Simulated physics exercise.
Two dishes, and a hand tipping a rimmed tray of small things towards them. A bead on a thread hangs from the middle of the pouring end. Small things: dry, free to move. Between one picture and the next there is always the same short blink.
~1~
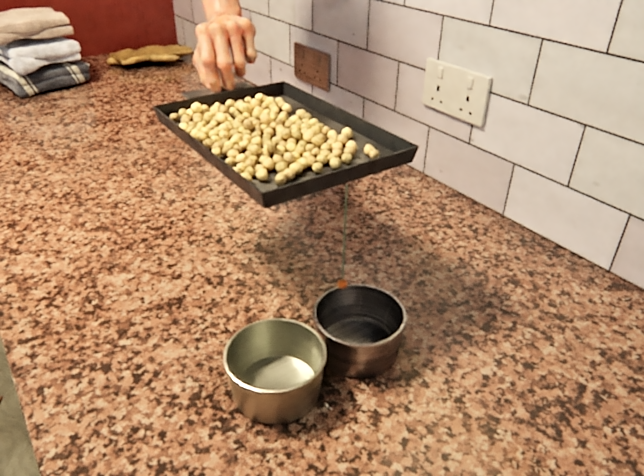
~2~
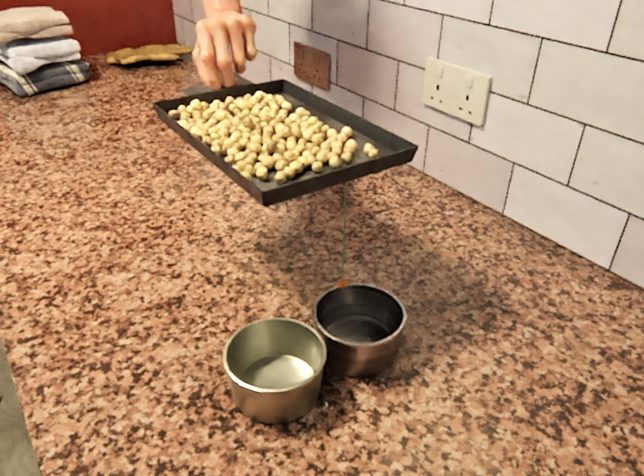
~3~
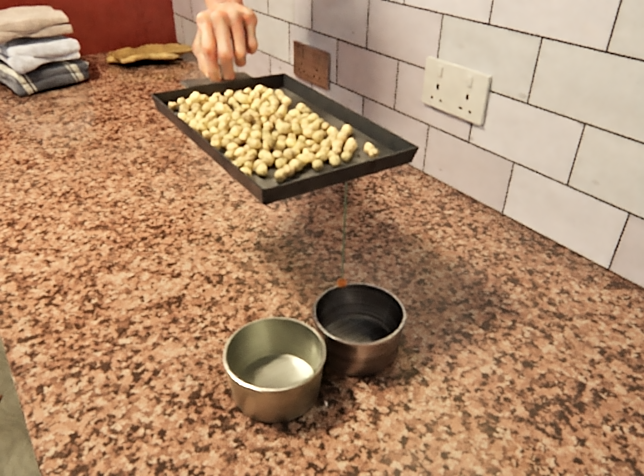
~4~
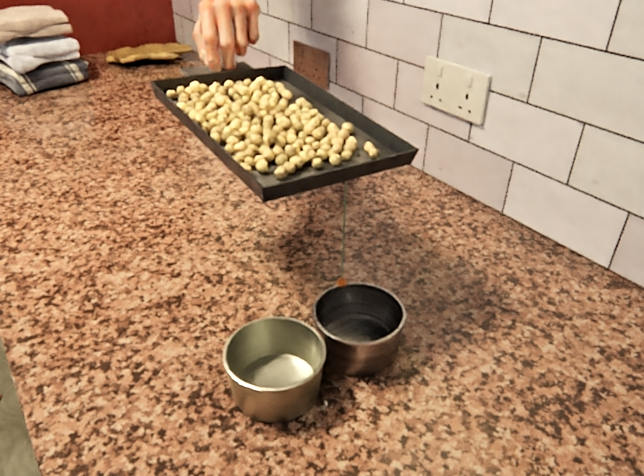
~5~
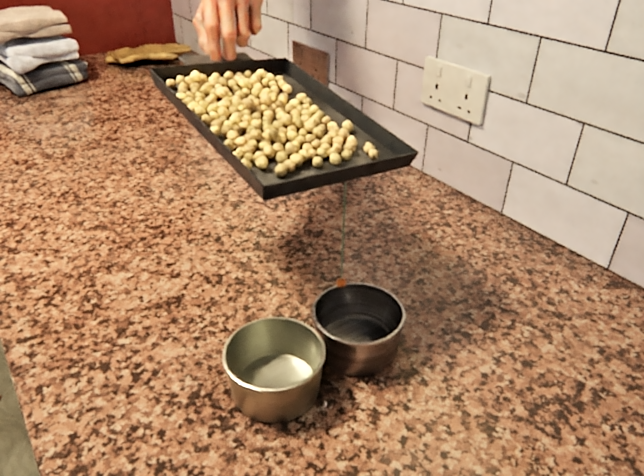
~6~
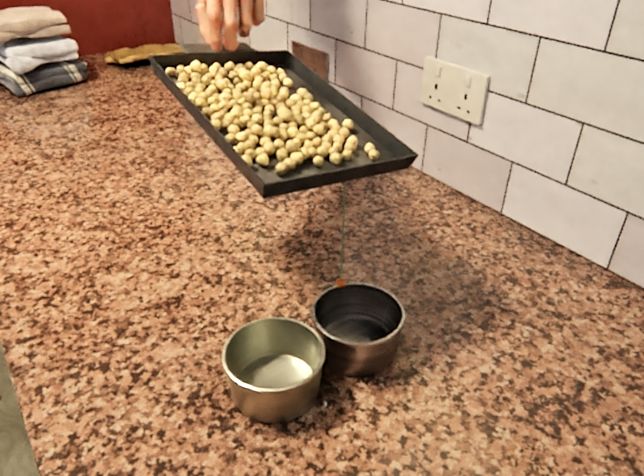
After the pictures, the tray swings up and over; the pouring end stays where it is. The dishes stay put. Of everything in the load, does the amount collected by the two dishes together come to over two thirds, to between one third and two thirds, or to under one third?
The share that ends up caught is smaller than one third, I reckon.
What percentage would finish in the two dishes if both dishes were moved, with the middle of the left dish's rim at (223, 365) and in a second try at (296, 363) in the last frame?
Close to 0 in a hundred, then close to 20 in a hundred.
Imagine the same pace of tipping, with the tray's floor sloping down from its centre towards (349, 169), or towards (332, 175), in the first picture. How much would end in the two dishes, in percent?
Lab note: Try 1 = 20 %, try 2 = 40 %.
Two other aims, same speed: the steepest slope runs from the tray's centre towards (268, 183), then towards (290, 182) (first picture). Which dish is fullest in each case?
The first tilt favours the left-side dish and the second favours the left-side dish.
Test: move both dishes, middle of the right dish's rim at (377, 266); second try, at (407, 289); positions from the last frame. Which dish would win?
The first time round it's the one placed on the right, and the next time it's the one placed on the right.
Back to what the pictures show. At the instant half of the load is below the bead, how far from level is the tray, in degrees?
I'd say it is tilted about 110°.
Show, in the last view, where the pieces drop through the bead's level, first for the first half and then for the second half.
It goes through near (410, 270) first, then near (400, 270).
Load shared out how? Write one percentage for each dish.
Left about 0, right about 20 in a hundred.
Soon, tray tipped steeply; nearly all on the tray; a stray few in the air.
A while on, tray tipped right over; nearly all on the tray; a stray few outside both.
Towards the end, tray tipped past a quarter turn; a small part in the right dish; most outside both.
Finally, tray tipped past a quarter turn; none in the left dish; a small part in the right dish; most outside both.
